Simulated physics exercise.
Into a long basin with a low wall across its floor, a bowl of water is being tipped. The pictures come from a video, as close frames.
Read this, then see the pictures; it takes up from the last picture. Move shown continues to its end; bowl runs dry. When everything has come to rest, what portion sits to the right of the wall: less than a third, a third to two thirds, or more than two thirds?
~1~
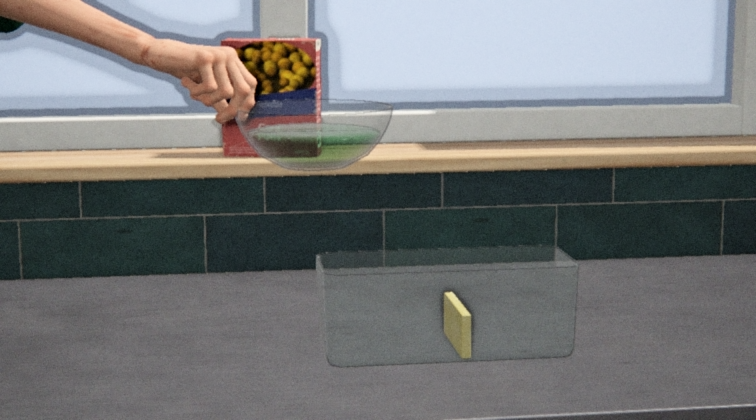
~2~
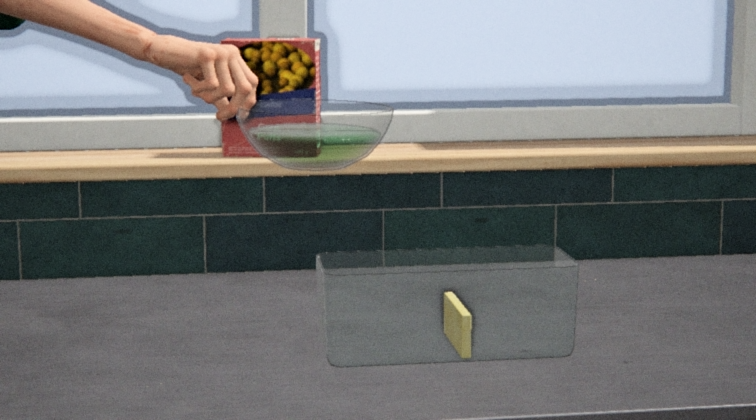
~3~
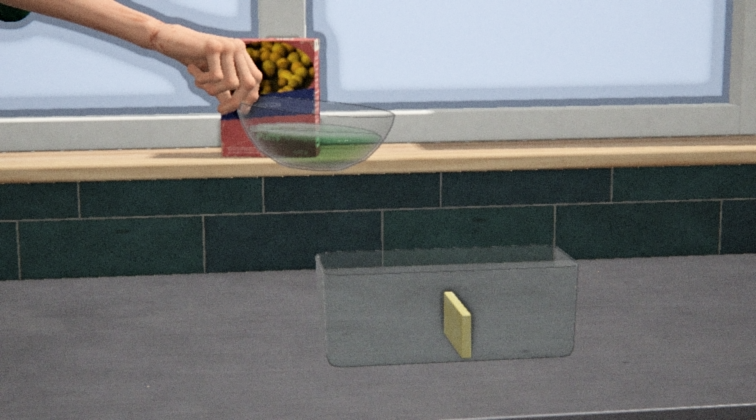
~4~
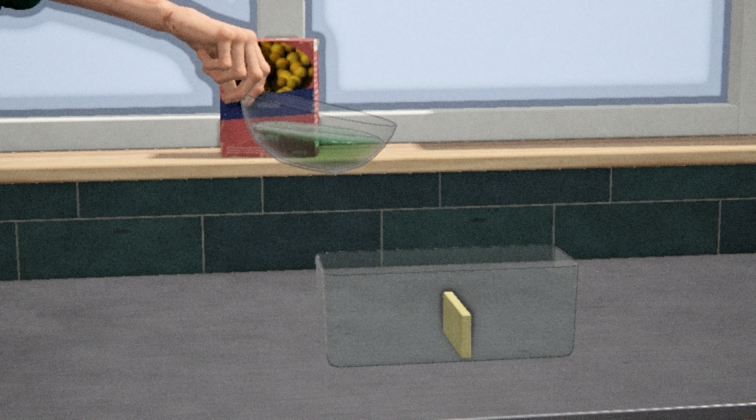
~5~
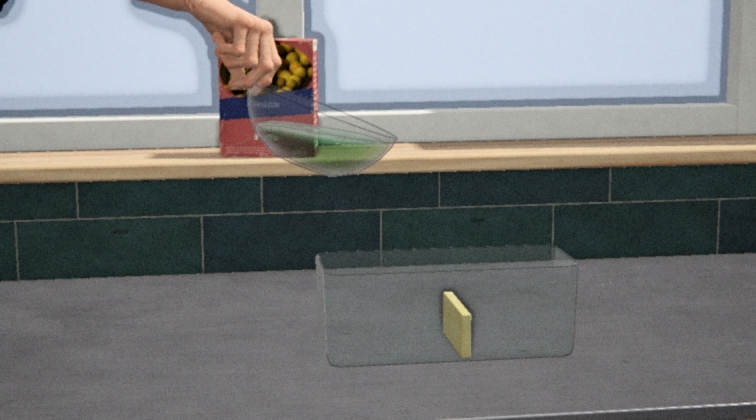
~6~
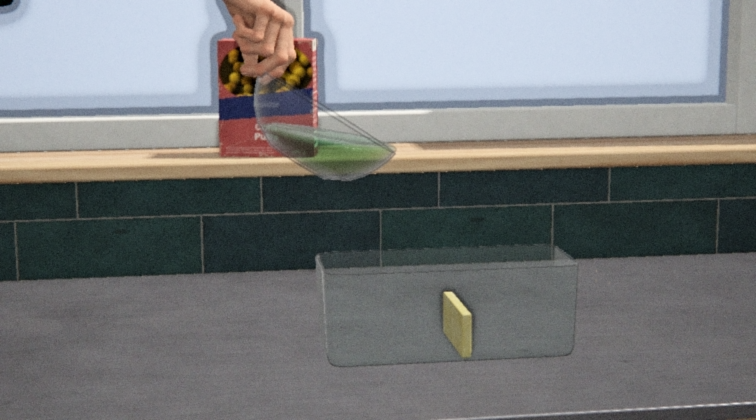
Short of a third.
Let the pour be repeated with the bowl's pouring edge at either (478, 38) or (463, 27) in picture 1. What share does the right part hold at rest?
Estimate, in order: 75 and 75 per cent.
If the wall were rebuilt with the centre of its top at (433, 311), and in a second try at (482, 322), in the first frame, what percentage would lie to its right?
First try around 40 percent; second try around 25 percent.
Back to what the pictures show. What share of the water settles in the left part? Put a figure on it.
Near 85 in a hundred.
A moment on, the bowl is tipped on its side and 4 per cent is still to pour, 53 is left of the wall and 0 right of it.
Next, the bowl is tipped right over and 0 per cent is still to pour, 84 is left of the wall and 1 right of it.
Then the bowl is tipped right over and 0 per cent is still to pour, 84 is left of the wall and 5 right of it.
Later the bowl is tipped right over and 0 per cent is still to pour, 84 is left of the wall and 5 right of it.
Finally, 84 per cent lies left of the wall, 5 right of it and 11 outside.
